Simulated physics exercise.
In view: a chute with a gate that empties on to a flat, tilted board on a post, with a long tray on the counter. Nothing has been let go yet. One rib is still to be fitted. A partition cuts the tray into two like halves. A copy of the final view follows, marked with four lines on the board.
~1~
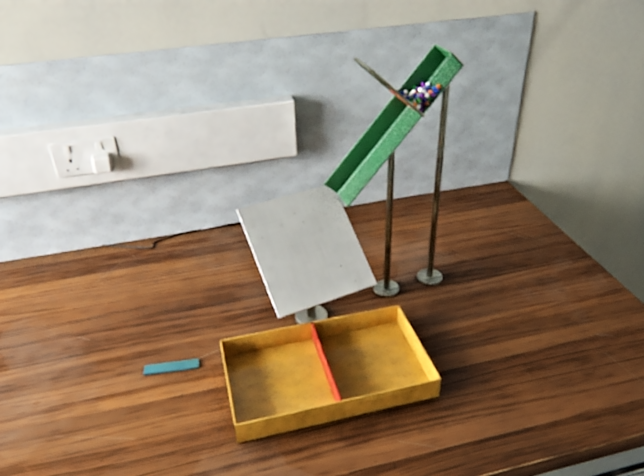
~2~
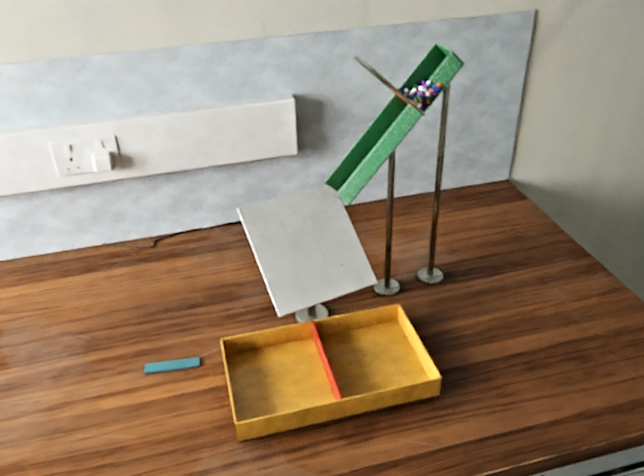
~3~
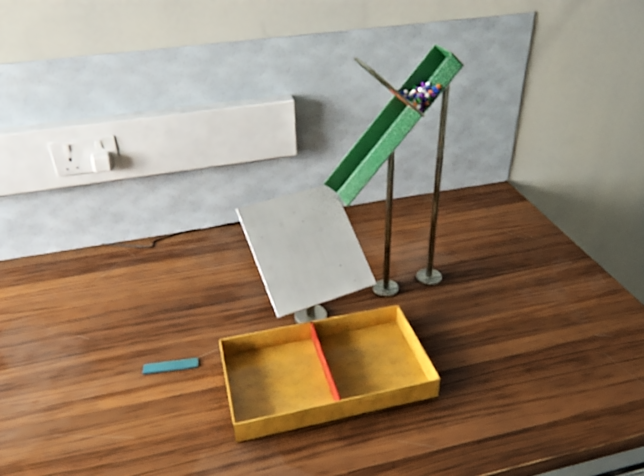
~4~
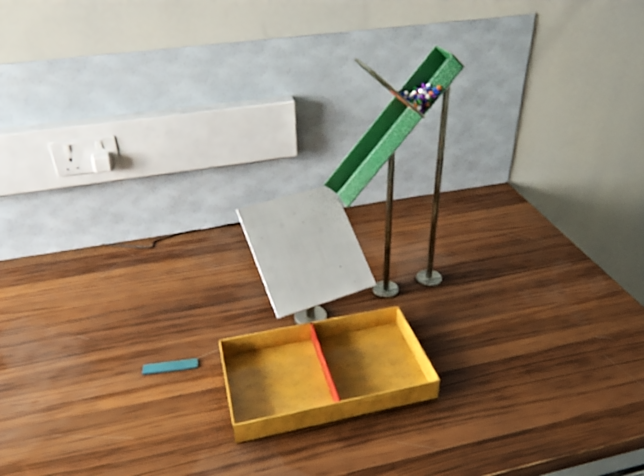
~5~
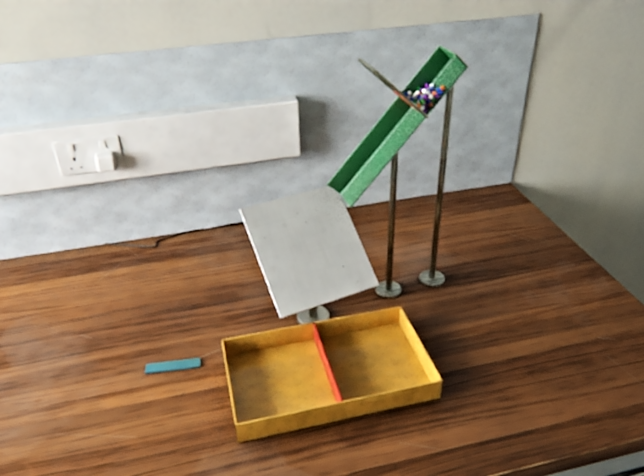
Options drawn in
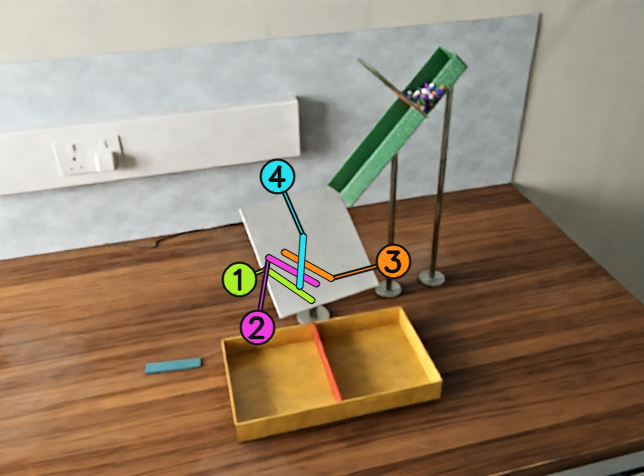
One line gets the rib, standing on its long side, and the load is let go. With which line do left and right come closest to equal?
Best: 4.
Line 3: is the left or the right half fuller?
Right.
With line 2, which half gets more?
The right half.
On the marked copy, line 1 from (266, 269) to (311, 300); line 2 from (268, 257) to (316, 283); line 3 from (284, 252) to (331, 278); line 4 from (303, 236) to (299, 286).
With 1, of what is caught, about a tenth in the left half, the larger part in the right.
With 2, of what is caught, about a tenth in the left half, the larger part in the right.
With 3, of what is caught, about a tenth in the left half, almost all in the right.
With 4, of what is caught, roughly two thirds in the left half, roughly a third in the right.
